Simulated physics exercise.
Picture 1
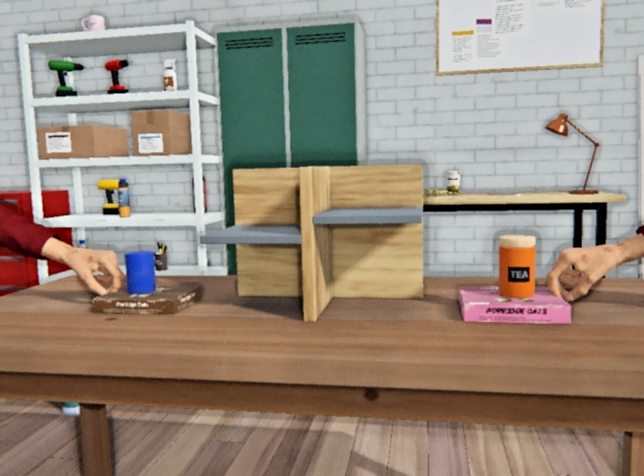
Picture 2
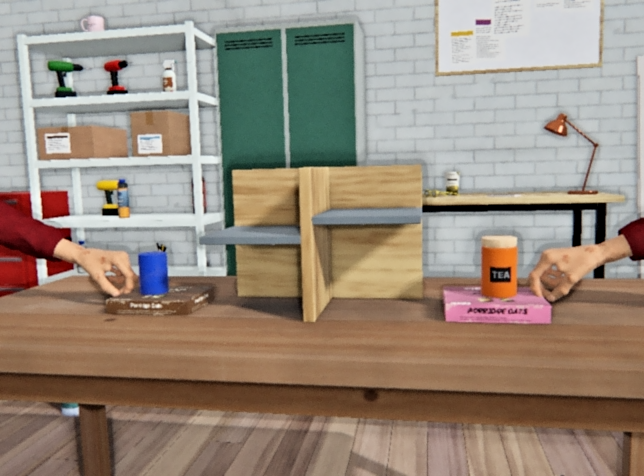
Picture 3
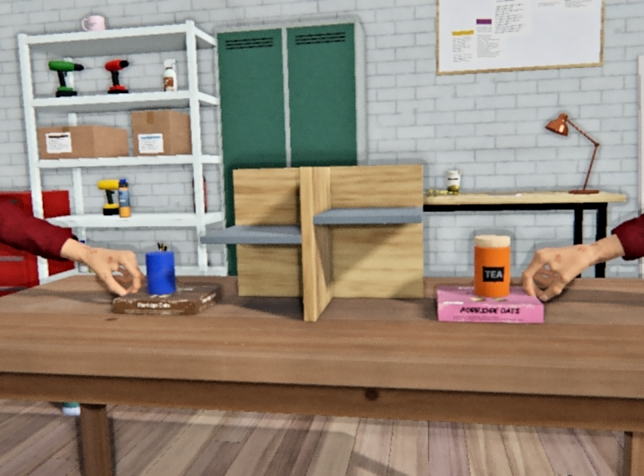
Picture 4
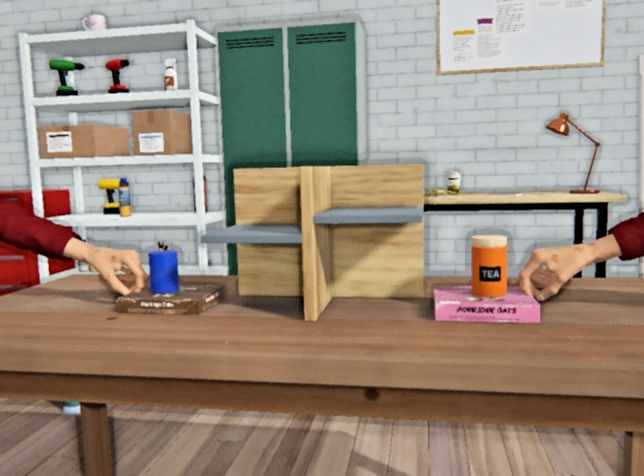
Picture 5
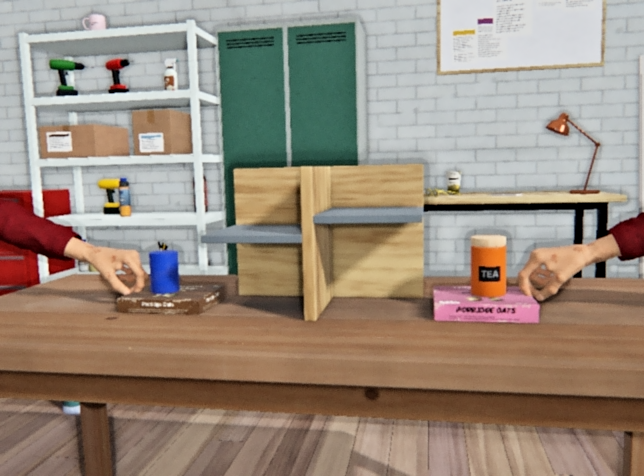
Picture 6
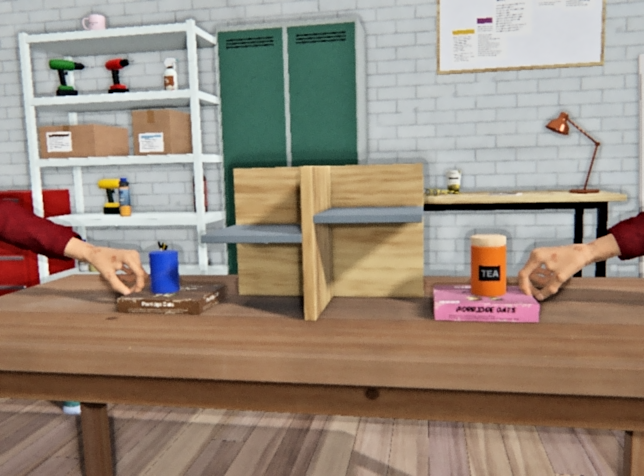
Two hands slid a brown packet with a blue candle and a pink packet with an orange tea jar a little way inward across a wooden table toward the shelved rack, then stayed still.
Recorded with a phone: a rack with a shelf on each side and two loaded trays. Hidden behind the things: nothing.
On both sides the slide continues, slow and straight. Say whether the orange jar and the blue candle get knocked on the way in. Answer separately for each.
Here the orange jar is not knocked, the blue candle is not knocked.
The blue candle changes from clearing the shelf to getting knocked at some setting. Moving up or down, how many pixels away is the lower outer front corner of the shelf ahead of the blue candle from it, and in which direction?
It takes a shift of 16 pixels in the downward direction.
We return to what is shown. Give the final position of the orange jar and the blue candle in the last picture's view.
Roughly (383, 265) for the first and roughly (254, 273) for the other.
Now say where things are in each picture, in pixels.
In the first picture, hands sliding the things forward; orange jar (516, 266); blue candle (141, 272); brown packet (149, 299).
In the second picture, hands sliding the things forward; blue candle (153, 273); pink packet (493, 304).
In the third picture, hands sliding the things forward; orange jar (492, 266); shelf (318, 239).
In the fourth picture, hands sliding the things forward; blue candle (164, 272); brown packet (173, 299).
In the fifth picture, hands sliding the things forward; orange jar (488, 265); pink packet (482, 303).
In the sixth picture, hands sliding the things forward; orange jar (488, 265); blue candle (164, 271); shelf (319, 238).
Then, 0.72 s later than the last frame, orange jar riding along near (460, 265); blue candle riding along near (194, 272).
Then, 1.32 s later than the last frame, orange jar riding along near (425, 265); blue candle riding along near (231, 272).
When it is over, the orange jar rides in untouched, near (383, 265); the blue candle rides in untouched, near (254, 272).
